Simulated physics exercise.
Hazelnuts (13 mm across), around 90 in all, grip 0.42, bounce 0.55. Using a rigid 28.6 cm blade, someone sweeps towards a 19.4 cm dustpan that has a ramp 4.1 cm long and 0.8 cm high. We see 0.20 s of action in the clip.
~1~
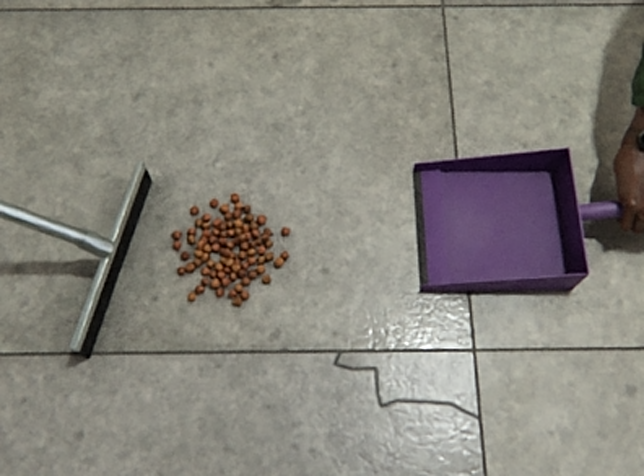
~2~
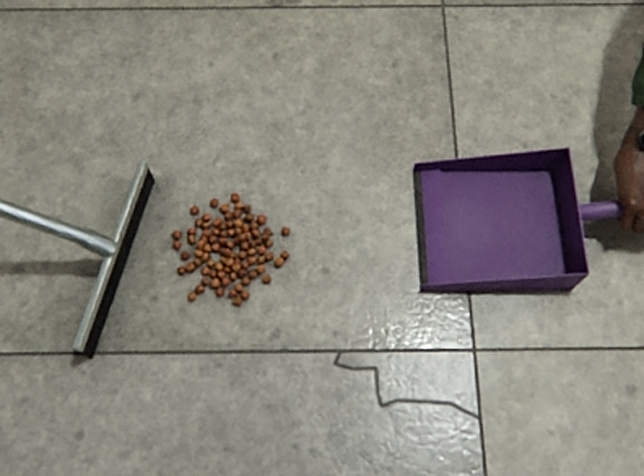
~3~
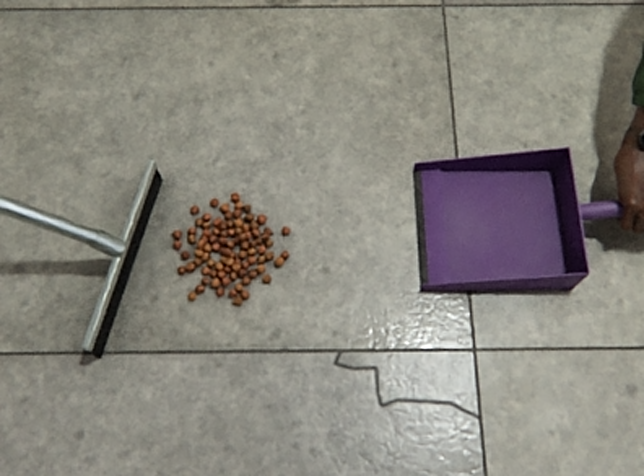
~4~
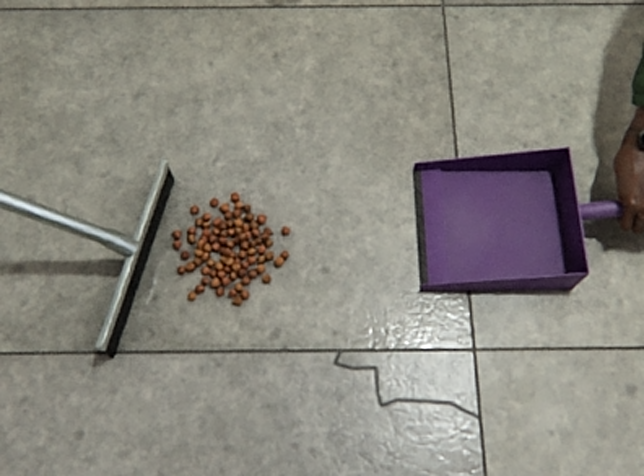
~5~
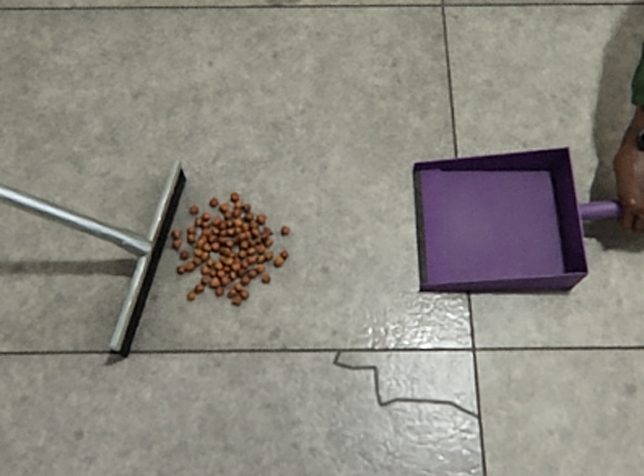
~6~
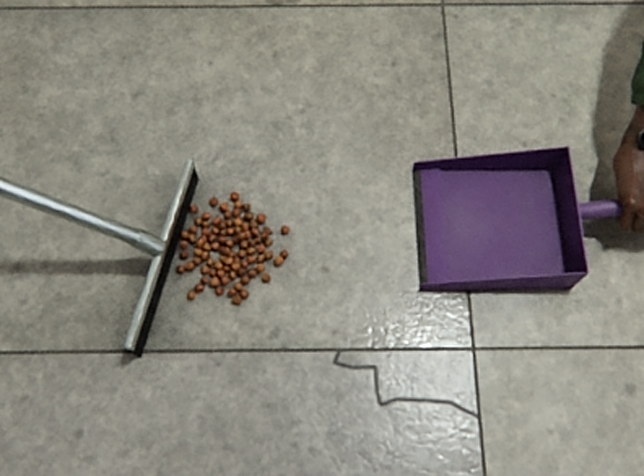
Squeegee with a metal handle sliding right across grey tiles to the edge of a brown pellet pile, a hand holding a purple dustpan still.
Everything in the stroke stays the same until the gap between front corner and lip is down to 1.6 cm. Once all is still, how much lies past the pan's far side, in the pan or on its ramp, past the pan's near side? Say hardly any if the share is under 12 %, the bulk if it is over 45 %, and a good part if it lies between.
Past the pan's far side - hardly any, in the pan or on its ramp - a good part, past the pan's near side - a good part.
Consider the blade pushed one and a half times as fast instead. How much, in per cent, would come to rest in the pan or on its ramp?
Share: Near 30 %.
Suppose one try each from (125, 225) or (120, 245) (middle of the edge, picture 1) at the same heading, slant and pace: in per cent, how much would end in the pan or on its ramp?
Estimates: 20 percent and 15 percent.
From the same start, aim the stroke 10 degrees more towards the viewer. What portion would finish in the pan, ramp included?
25 %.
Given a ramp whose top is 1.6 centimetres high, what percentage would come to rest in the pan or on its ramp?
Then around 15 percent, ramp counted.
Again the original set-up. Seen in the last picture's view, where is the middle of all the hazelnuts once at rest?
After settling, the middle sits near (418, 267).
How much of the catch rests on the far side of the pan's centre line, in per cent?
Estimate: Close to 40 %.
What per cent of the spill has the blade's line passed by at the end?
I'd put it near 0 in a hundred.
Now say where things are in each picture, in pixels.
The first frame shows blade from (76, 347) to (142, 166), moved 0.0 cm, 0 of the pieces shifted so far; middle of the pieces at (231, 245); pan at (503, 228).
The second frame shows blade from (79, 347) to (144, 166), moved 0.4 cm, 0 of the pieces shifted so far; middle of the pieces at (231, 245).
The third frame shows blade from (88, 347) to (152, 166), moved 1.6 cm, 0 of the pieces shifted so far; middle of the pieces at (231, 245).
The fourth frame shows blade from (102, 347) to (165, 166), moved 3.4 cm, 0 of the pieces shifted so far; middle of the pieces at (231, 245).
The fifth frame shows blade from (116, 347) to (177, 165), moved 5.3 cm, 0 of the pieces shifted so far; middle of the pieces at (230, 244).
The sixth frame shows blade from (130, 346) to (190, 165), moved 7.3 cm, 2 of the pieces shifted so far; middle of the pieces at (230, 244); pan at (503, 227).
Then, 0.33 s after the last picture, middle of the blade 21 cm from the lip; 0 % over the lip, far side 0 %, near side 25 %.
Then, 0.54 s after the last picture, middle of the blade 11 cm from the lip; 0 % over the lip, far side 0 %, near side 30 %.
Then, 0.87 s after the last picture, middle of the blade 5 cm from the lip; 20 % over the lip, far side 0 %, near side 35 %.
In the end, far side 0 %, pan 20 %, near side 35 %, in front of the lip or behind the blade 40 %.
